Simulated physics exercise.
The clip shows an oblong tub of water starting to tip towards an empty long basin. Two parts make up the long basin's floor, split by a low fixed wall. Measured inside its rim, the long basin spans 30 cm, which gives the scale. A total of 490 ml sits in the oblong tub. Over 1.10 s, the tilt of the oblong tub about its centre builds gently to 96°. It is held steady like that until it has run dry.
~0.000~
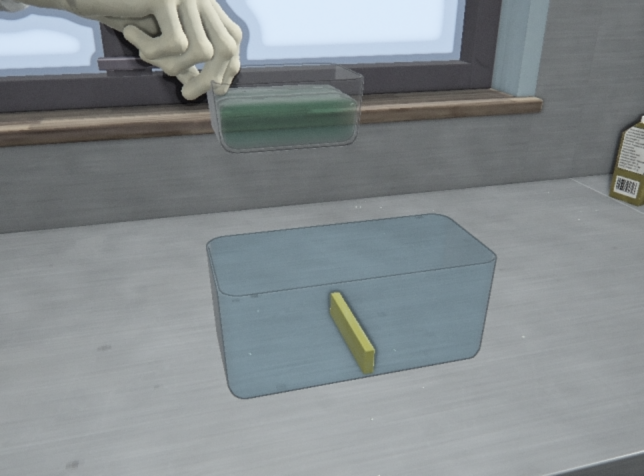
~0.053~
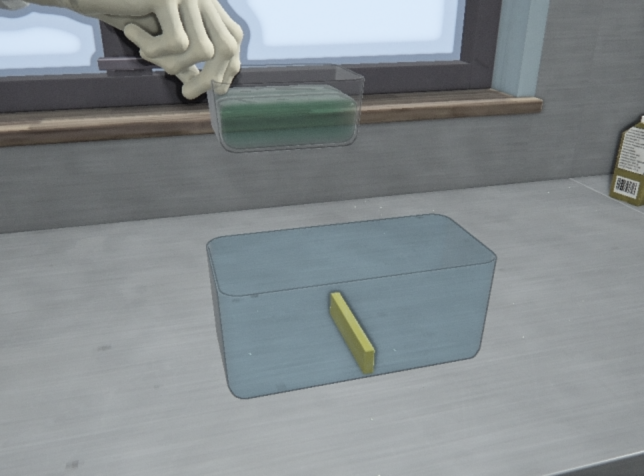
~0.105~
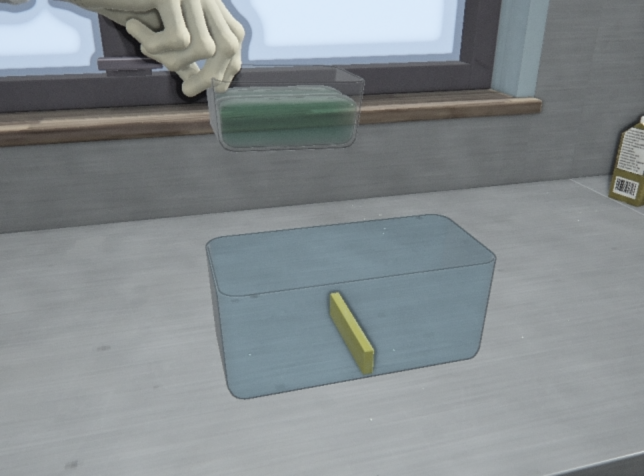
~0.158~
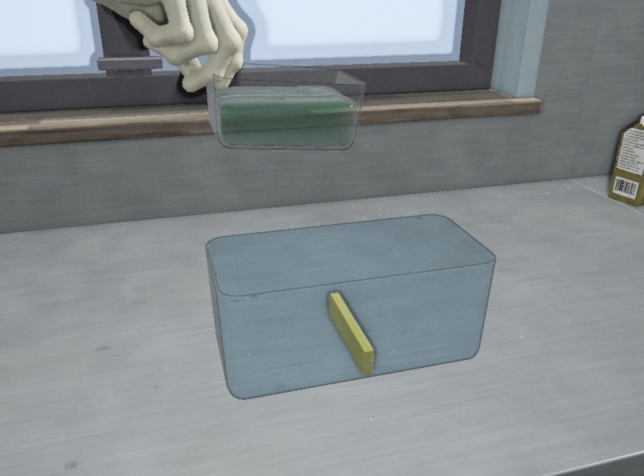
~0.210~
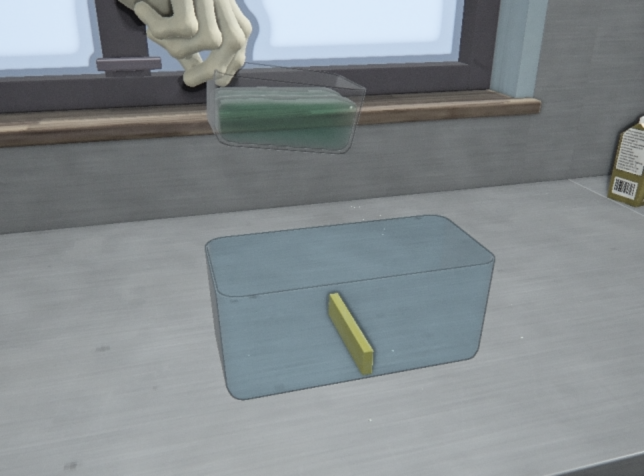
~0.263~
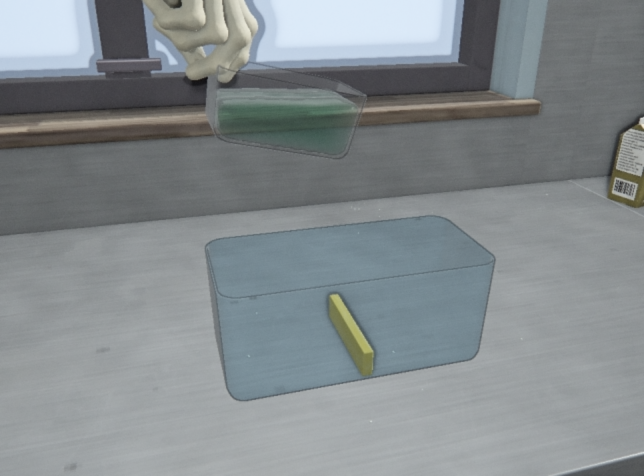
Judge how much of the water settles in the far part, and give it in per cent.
Some 85 per cent settles in the far part.
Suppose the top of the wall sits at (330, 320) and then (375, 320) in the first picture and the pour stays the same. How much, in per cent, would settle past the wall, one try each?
In order, 90 and 65 per cent.
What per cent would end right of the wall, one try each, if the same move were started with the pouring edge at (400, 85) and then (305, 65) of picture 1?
Around 80 per cent first, around 65 per cent next.
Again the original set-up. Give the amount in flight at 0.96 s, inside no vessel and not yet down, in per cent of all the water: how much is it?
12 per cent or so.
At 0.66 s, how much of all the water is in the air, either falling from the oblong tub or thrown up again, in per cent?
Some 40 per cent.
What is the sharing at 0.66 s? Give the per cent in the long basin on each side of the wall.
Around 0 on the left and around 10 on the right.
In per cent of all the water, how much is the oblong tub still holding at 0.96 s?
12 %.
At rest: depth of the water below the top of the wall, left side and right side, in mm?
The left comes to roughly 28 mm and the right to roughly 10 mm.
Then, 0.66 s in, the tilt is 63° and 49 per cent is still to pour, 0 is left of the wall and 10 right of it.
Then, 0.96 s in, the tilt is 92° and 12 per cent is still to pour, 4 is left of the wall and 73 right of it.
Then, 1.27 s in, the tilt is 96° and 2 per cent is still to pour, 12 is left of the wall and 84 right of it.
Then, 1.60 s in, the tilt is 96° and 0 per cent is still to pour, 14 is left of the wall and 85 right of it.
Finally, 14 per cent lies left of the wall, 85 right of it and 1 outside.
